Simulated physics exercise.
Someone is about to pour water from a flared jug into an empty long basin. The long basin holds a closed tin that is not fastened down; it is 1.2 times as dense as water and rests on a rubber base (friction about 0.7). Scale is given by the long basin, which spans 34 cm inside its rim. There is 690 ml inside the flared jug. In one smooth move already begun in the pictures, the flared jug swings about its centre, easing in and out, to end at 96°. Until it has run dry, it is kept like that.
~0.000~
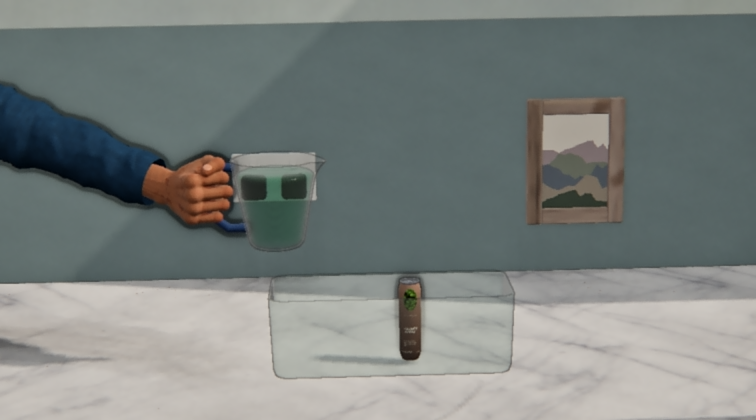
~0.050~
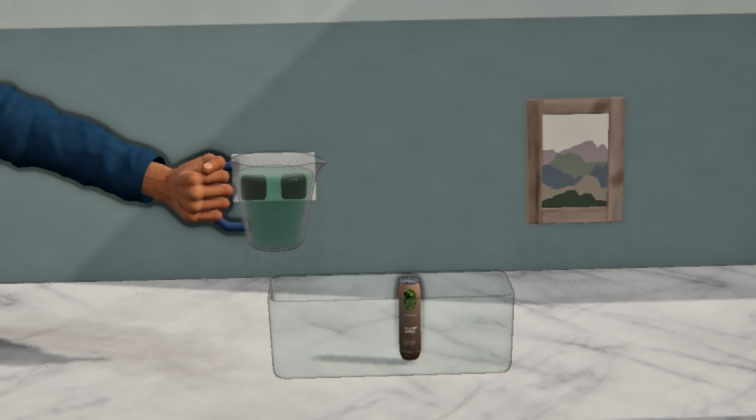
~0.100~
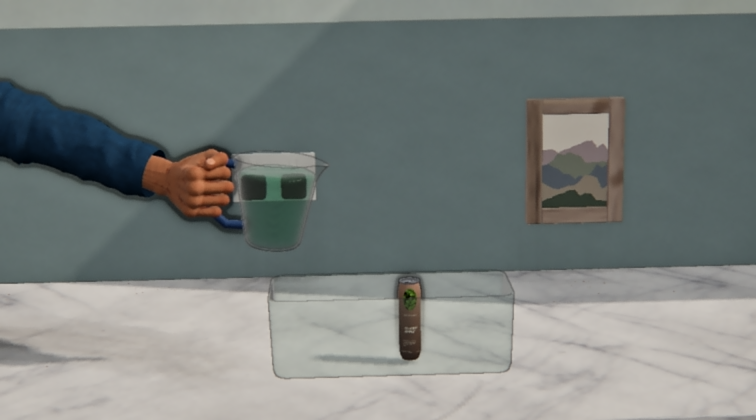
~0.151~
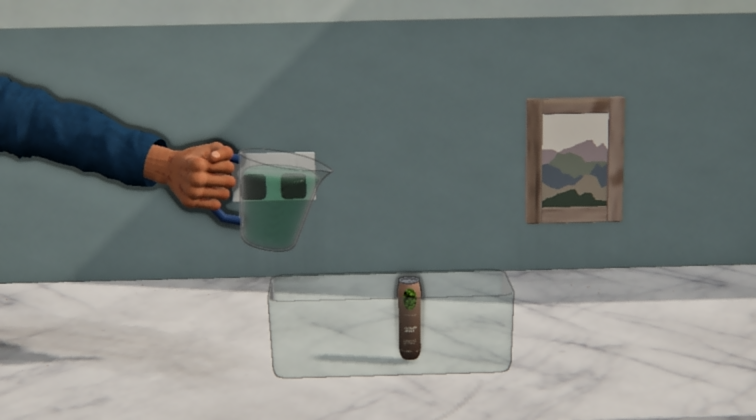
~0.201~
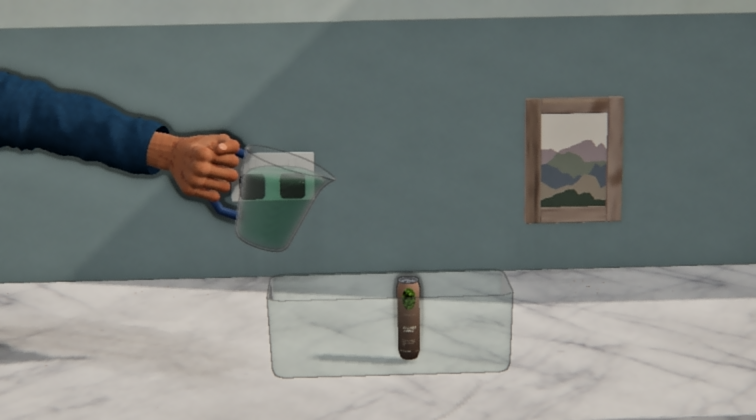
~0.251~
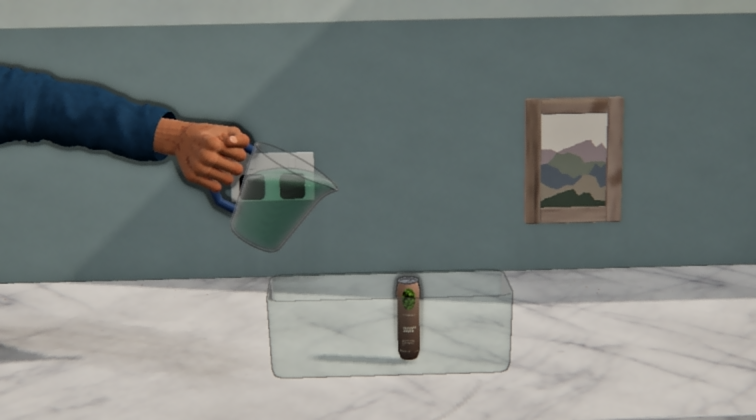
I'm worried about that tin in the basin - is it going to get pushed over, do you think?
It does not come down.
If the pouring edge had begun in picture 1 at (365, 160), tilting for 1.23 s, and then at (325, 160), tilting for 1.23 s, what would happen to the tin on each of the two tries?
Run one: It tumbles. Run two: It does not tip.
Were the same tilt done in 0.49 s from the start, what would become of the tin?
Result: Tin tipped over.
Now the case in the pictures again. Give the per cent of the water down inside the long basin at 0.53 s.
Estimate - around 20 in a hundred parts.
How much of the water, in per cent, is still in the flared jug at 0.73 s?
I reckon near 16 per cent still sits there.
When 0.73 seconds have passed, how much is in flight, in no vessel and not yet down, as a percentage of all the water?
About 14 per cent.
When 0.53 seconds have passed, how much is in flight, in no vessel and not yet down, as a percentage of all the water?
Roughly 24 percent.
Then, 0.53 s in, the tilt is 86° and 55 per cent is still to pour; the tin stands where it began.
Then, 0.73 s in, the tilt is 96° and 15 per cent is still to pour; the tin stands 1 cm from where it began.
Then, 0.94 s in, the tilt is 96° and 2 per cent is still to pour; the tin stands where it began.
Then, 1.17 s in, the tilt is 96° and 0 per cent is still to pour; the tin stands where it began.
Finally, the tin stands where it began.
